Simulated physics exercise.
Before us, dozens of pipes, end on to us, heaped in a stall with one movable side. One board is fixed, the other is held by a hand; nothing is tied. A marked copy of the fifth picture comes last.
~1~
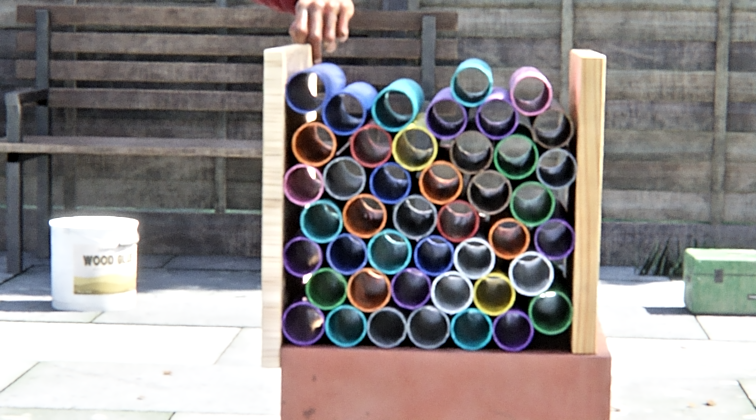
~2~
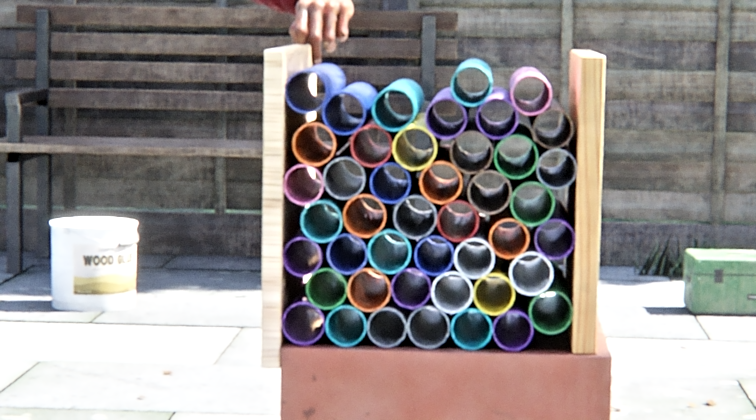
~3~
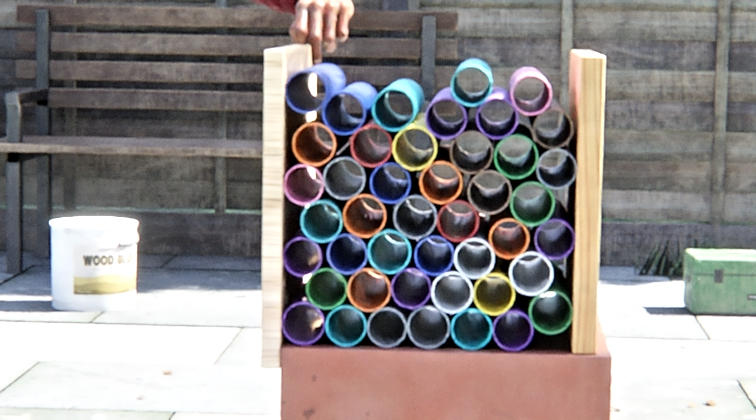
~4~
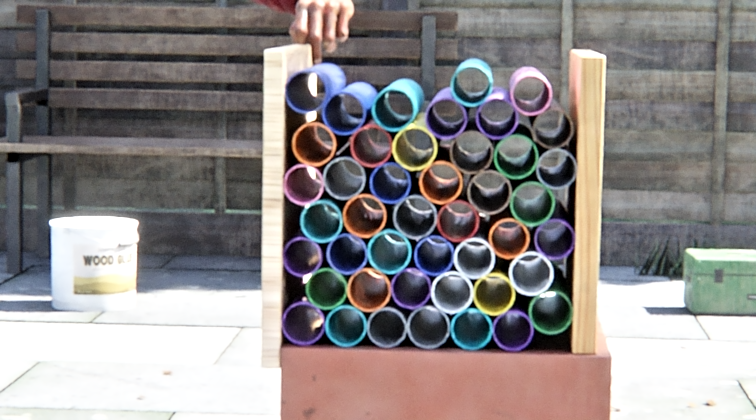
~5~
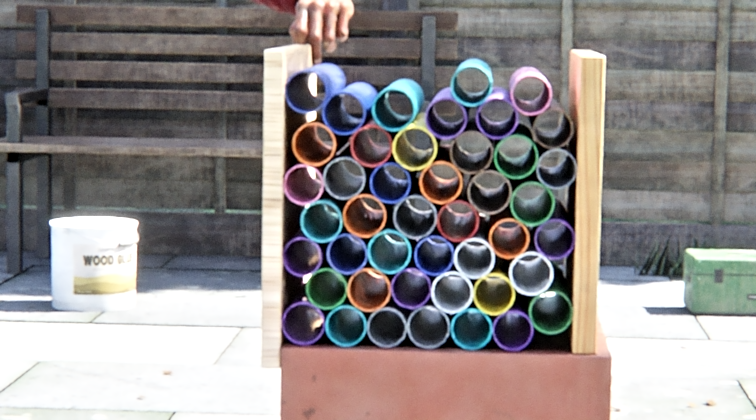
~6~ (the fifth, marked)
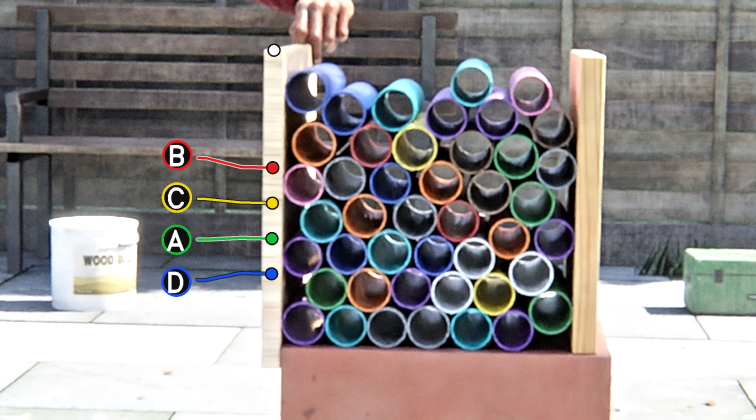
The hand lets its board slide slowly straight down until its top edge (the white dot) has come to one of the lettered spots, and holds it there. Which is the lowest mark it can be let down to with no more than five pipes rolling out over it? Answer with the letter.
The answer is mark D.
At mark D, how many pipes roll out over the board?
The count is four.
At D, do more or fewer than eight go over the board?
It loses fewer than eight.
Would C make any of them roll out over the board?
Yes.
On the marked copy, A at (272, 239); B at (273, 168); C at (272, 203); D at (272, 274); the white dot at (274, 50).
Following D. Soon after the start, top of the board (283, 144).
Later, top of the board (282, 250).
In the end, top of the board (282, 273), four out over the board.
As for the rest, A four out over the board; B one out over the board; C one out over the board.
